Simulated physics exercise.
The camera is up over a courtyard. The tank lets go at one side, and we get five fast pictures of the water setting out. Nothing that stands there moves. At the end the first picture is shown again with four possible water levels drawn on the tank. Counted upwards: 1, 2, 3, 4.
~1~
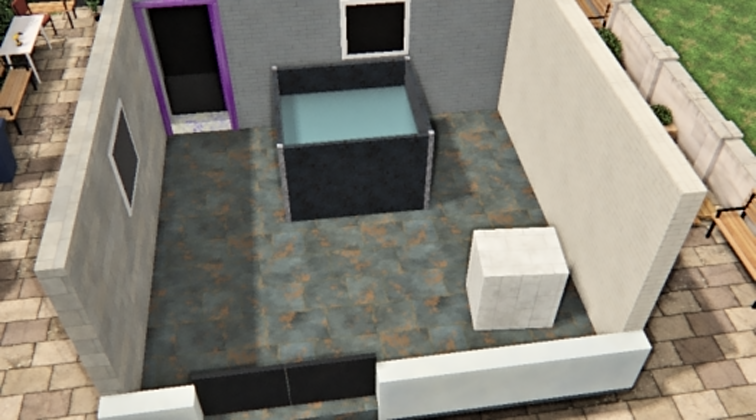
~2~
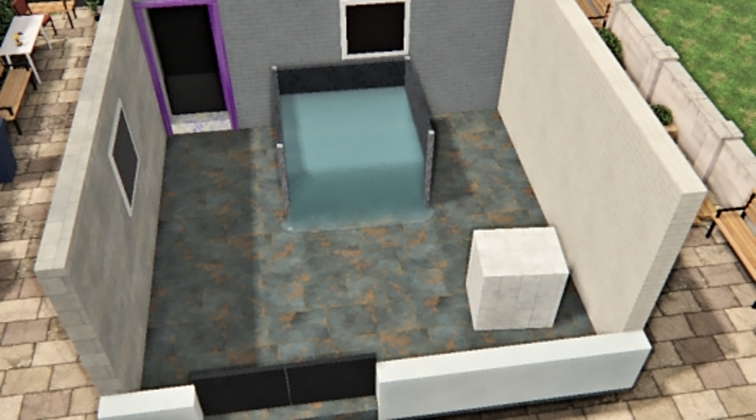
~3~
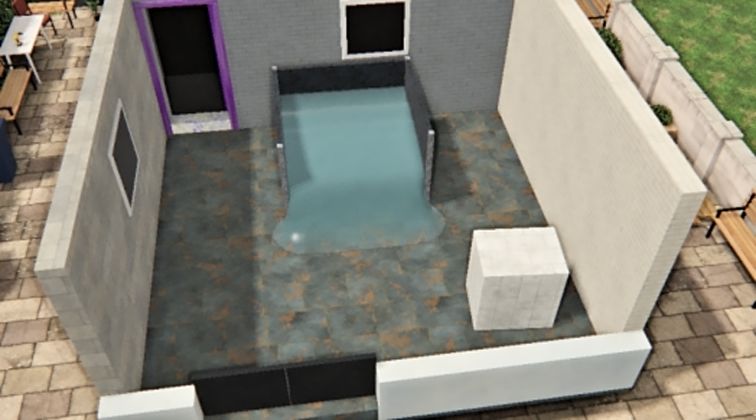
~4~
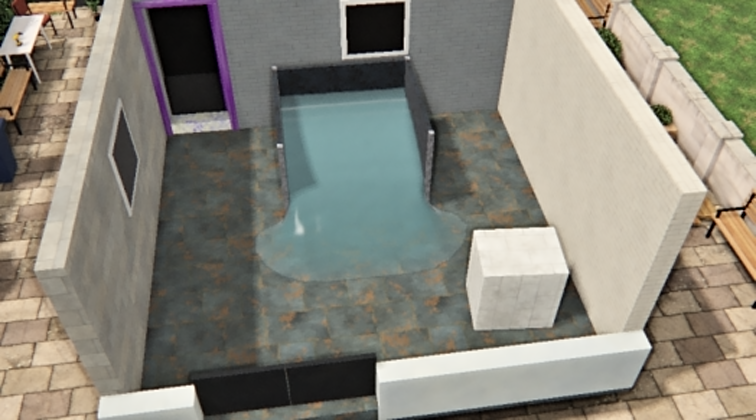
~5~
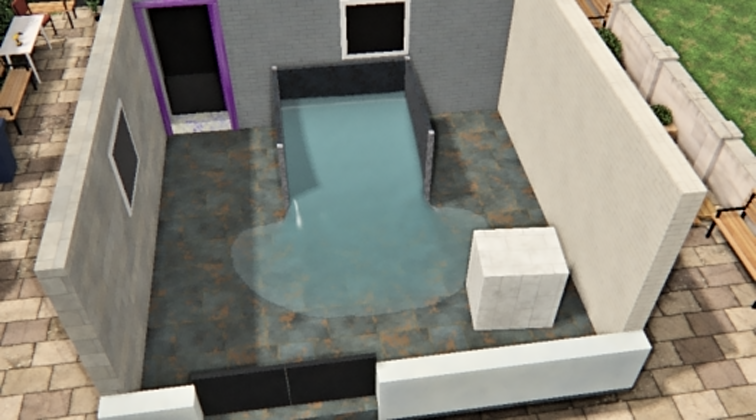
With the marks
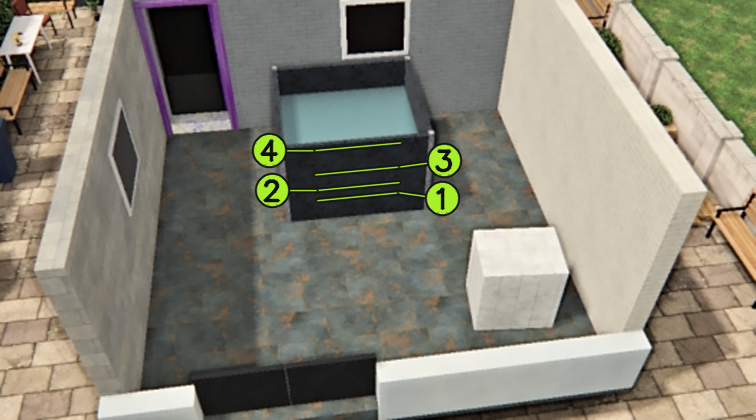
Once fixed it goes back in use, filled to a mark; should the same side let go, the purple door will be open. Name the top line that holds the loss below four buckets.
It is 3.
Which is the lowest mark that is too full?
The answer is 4.
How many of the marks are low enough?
Three.
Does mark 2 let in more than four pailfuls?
No, that is safe.
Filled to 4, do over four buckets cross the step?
Yes, that goes wrong.
On the marked copy, 1 at (358, 196); 2 at (358, 186); 3 at (357, 170); 4 at (357, 146); from the bottom up 1, 2, 3, 4.
With 1, nothing gets over.
With 2, nothing gets over.
With 3, a bucket or two gets in.
With 4, about 14 bucketfuls get in.
